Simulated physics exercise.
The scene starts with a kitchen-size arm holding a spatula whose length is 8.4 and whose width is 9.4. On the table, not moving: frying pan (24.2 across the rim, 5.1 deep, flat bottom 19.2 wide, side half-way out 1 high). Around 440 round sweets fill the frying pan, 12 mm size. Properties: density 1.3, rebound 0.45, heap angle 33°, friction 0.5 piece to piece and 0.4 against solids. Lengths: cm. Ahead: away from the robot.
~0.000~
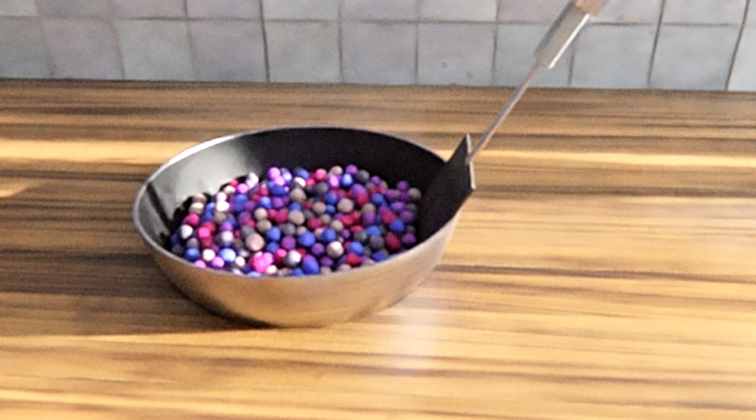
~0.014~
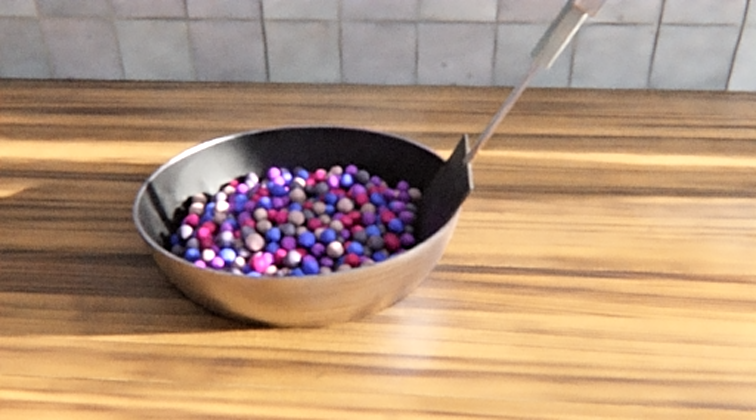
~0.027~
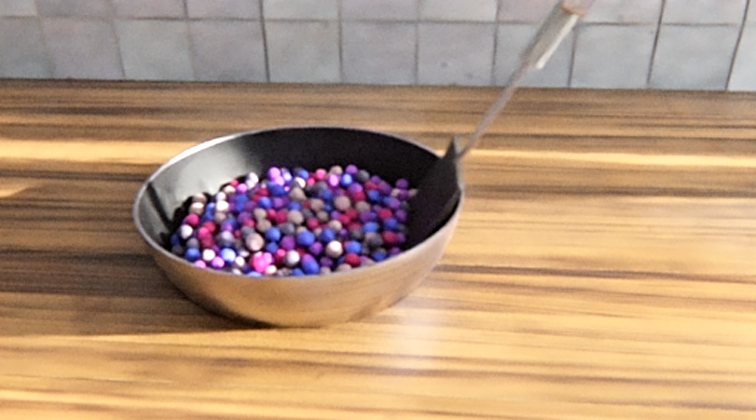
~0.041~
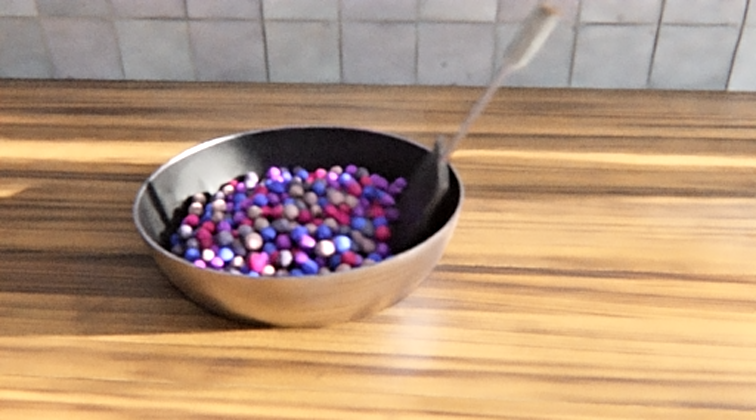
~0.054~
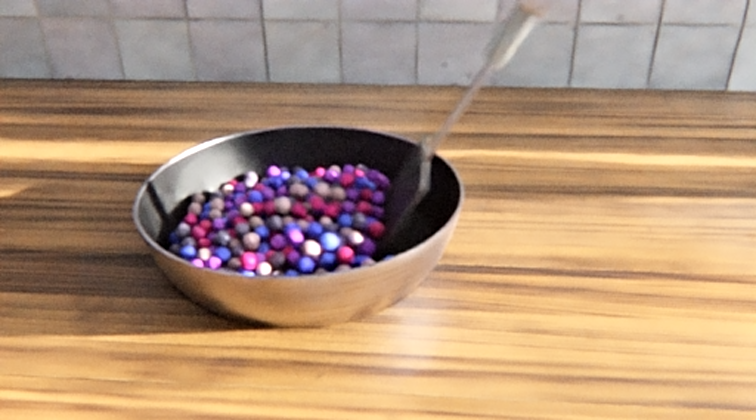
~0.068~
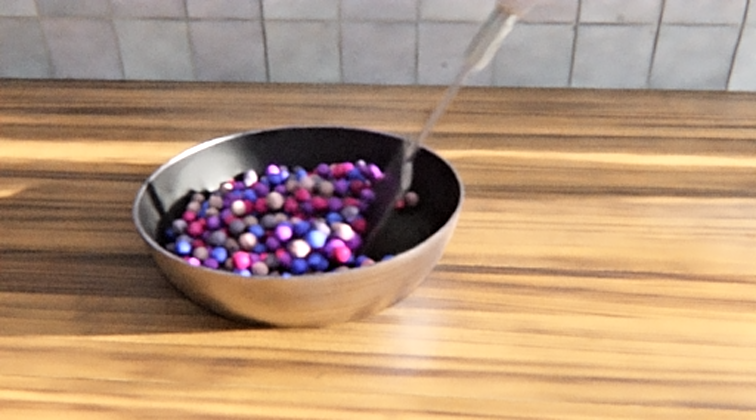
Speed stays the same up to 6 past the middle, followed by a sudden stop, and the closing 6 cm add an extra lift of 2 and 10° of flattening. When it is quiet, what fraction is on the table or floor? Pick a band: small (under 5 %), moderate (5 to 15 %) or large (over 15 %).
The share is moderate, 5 to 15 %.
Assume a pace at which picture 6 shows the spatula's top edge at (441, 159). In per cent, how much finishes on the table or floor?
Near 0 in a hundred.
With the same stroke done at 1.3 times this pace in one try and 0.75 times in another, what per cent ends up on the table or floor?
Around 15 per cent, then around 0 per cent, would end on the table or floor.
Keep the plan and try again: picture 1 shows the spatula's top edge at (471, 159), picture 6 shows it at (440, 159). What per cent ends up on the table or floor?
Roughly 0 %.
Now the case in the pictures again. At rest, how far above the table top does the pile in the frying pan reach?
Height at rest: Roughly 6.5 cm.
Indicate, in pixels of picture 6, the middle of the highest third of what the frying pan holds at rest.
I'd put it close to (199, 199).
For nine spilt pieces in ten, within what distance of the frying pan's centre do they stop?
I'd estimate close to 35 centimetres.
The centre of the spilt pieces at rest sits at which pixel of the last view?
Roughly (49, 234).
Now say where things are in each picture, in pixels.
In the first picture, the spatula top edge at (471, 159), sloping 60°; upper third of the load around (312, 218), from x 180 to 415, top at y 170; 443 in the frying pan.
In the second picture, the spatula top edge at (469, 159), sloping 60°; upper third of the load around (318, 218), from x 180 to 415, top at y 170.
In the third picture, the spatula top edge at (460, 159), sloping 60°; upper third of the load around (317, 216), from x 180 to 415, top at y 170.
In the fourth picture, the spatula top edge at (443, 159), sloping 60°; upper third of the load around (319, 213), from x 175 to 415, top at y 170.
In the fifth picture, the spatula top edge at (426, 159), sloping 60°; upper third of the load around (311, 210), from x 175 to 415, top at y 170.
In the sixth picture, the spatula top edge at (408, 158), sloping 60°; upper third of the load around (303, 208), from x 175 to 410, top at y 170; 443 in the frying pan.
After 0.10 s, sloping 60°, highest piece 6 above the table; 443 in the frying pan.
After 0.13 s, sloping 56°, highest piece 7 above the table; 443 in the frying pan.
After 0.35 s, sloping 50°, highest piece 7 above the table; 411 in the frying pan, 29 on the table or floor, 3 on the blade or in flight.
After 1.40 s, sloping 50°, highest piece 6 above the table; 410 in the frying pan, 33 on the table or floor.
In the end, 410 in the frying pan, 33 on the table or floor. That is 7 % on the table or floor.
